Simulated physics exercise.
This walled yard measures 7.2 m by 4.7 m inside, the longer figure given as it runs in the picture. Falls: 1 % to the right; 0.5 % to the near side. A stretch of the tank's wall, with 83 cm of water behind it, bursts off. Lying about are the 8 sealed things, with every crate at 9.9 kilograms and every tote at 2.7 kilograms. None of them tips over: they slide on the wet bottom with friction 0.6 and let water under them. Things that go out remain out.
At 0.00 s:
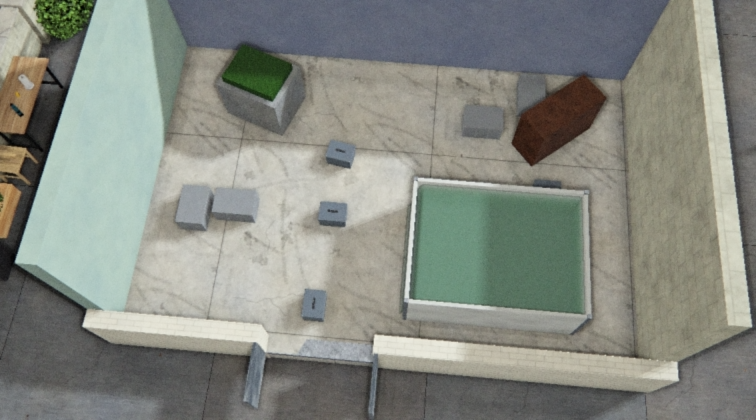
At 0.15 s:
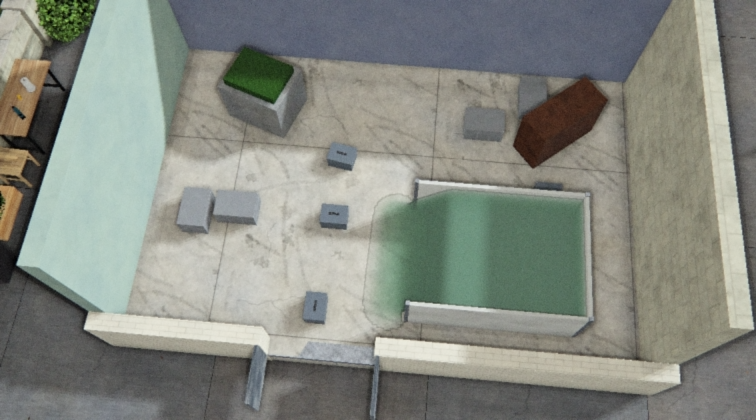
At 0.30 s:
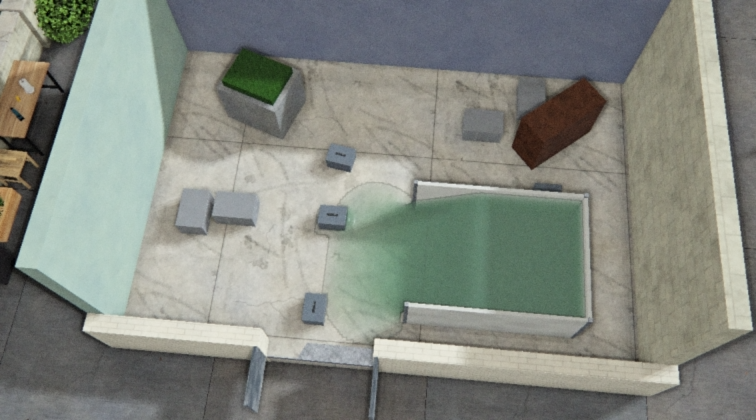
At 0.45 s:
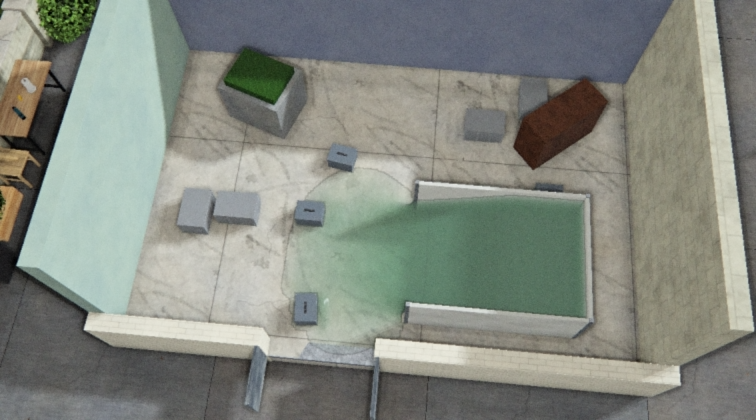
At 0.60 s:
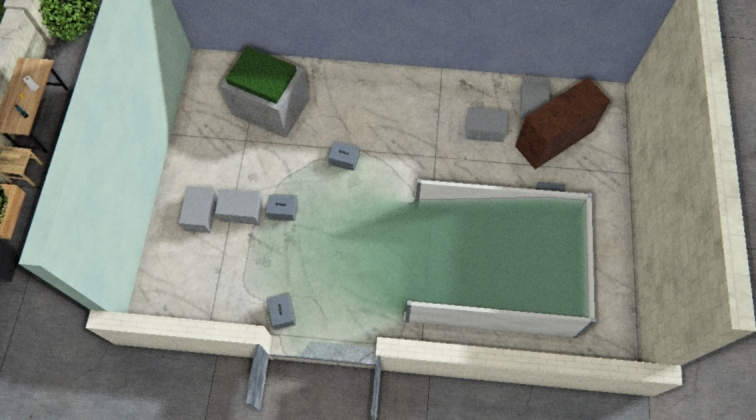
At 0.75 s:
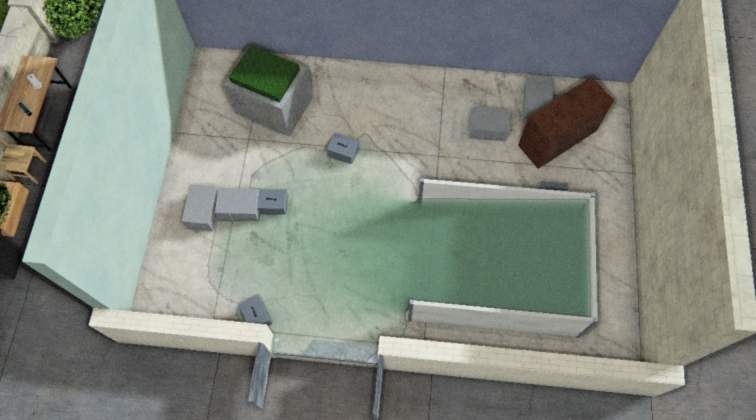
In a walled yard, green water spreads left from an opened tank, pushing small gray boxes.
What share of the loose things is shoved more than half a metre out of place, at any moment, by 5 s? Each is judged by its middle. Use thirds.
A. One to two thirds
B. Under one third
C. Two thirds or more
The answer is A.
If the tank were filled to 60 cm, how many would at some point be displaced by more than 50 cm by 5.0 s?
The answer would then be 5.
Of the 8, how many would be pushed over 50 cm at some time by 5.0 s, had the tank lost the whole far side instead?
Then 8 of them would.
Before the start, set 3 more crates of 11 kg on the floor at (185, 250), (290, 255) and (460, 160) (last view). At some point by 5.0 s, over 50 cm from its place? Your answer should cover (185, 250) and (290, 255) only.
First exceeds it, then exceeds it.
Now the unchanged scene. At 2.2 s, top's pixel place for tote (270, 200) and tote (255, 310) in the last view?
(191, 101) and (134, 284), roughly.
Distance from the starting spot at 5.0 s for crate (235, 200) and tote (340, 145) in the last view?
First: 200 cm. Second: 300 cm.
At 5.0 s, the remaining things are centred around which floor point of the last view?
Around (391, 120).
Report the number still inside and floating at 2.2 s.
At that time, 5.
After 1.1 s 3 of 8 are over 50 cm from their spots; 2 afloat.
After 2.2 s 5 of 8 are over 50 cm from their spots; 5 afloat.
After 3.5 s 5 of 8 are over 50 cm from their spots; 4 afloat.
After 5.0 s 5 of 8 are over 50 cm from their spots, and 5 have been at some point; 5 afloat.
